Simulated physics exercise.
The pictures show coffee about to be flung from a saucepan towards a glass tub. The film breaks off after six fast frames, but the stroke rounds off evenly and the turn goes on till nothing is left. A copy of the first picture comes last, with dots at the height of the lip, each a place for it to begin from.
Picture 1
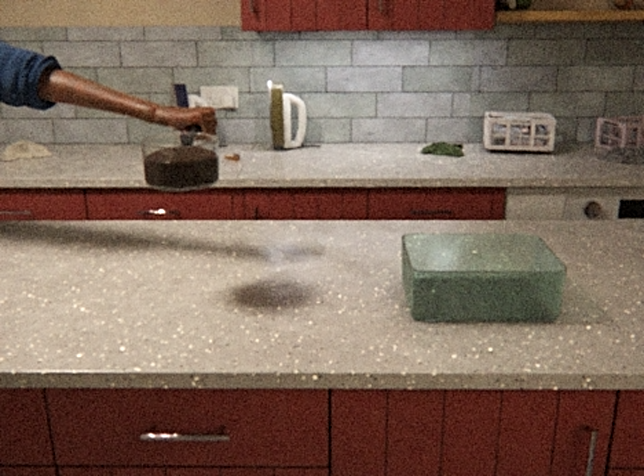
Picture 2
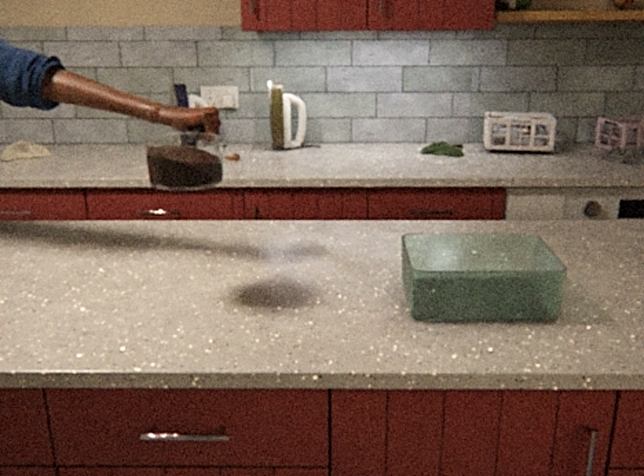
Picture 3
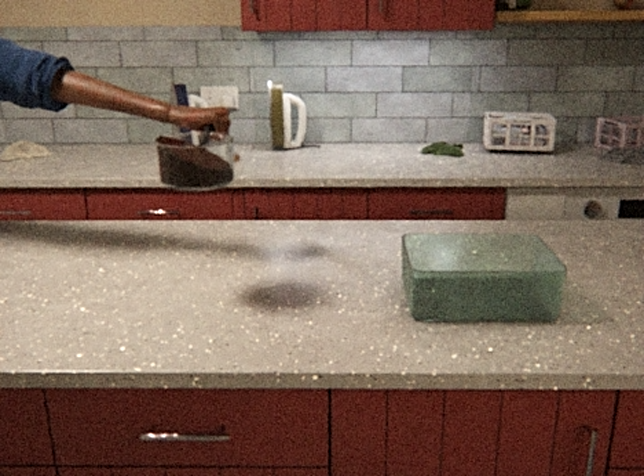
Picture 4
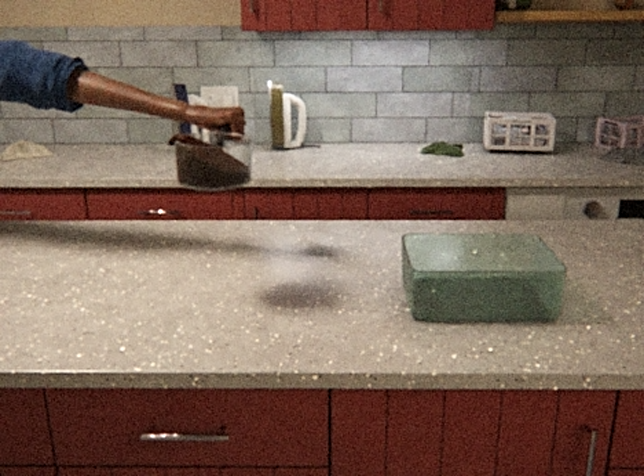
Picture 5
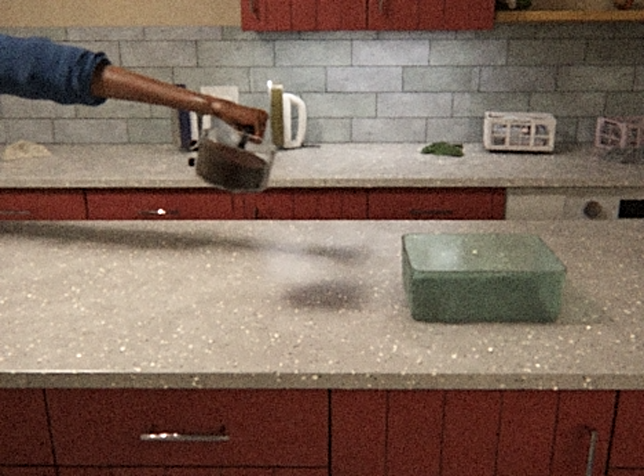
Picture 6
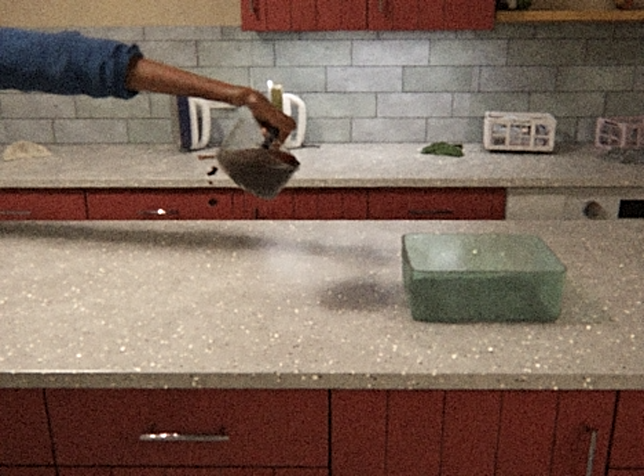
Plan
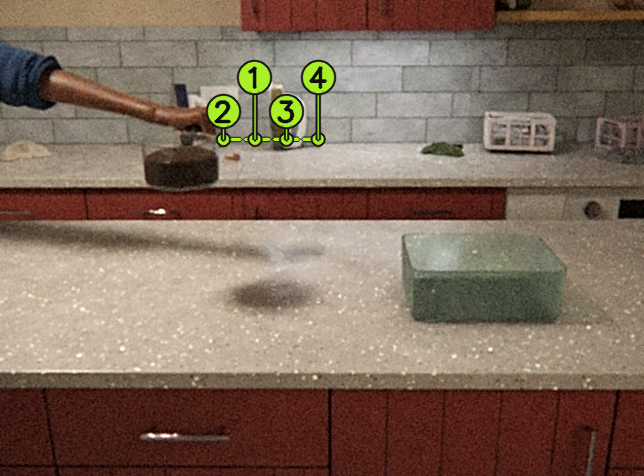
In the video, an arm in a blue sleeve carries a clear container of dark coffee rightward above a speckled counter towards a green tub, then tilts it as a few dark bits appear outside its left side.
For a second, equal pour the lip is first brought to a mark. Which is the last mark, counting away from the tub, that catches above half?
The limit is 1.
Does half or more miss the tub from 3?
No, that is safe.
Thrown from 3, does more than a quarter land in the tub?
Yes, it does.
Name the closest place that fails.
The answer is 2.
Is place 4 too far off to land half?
No, that is safe.
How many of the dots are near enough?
Three of them.
On the marked copy, 1 at (254, 139); 2 at (223, 139); 3 at (286, 139); 4 at (318, 139).
If 1 is chosen, about 69 % lands in the tub, 17 % falls short and 14 % goes beside or beyond.
If 2 is chosen, about 26 % lands in the tub, 69 % falls short and 5 % goes beside or beyond.
If 3 is chosen, about 76 % lands in the tub, 5 % falls short and 19 % goes beside or beyond.
If 4 is chosen, about 68 % lands in the tub, 6 % falls short and 26 % goes beside or beyond.
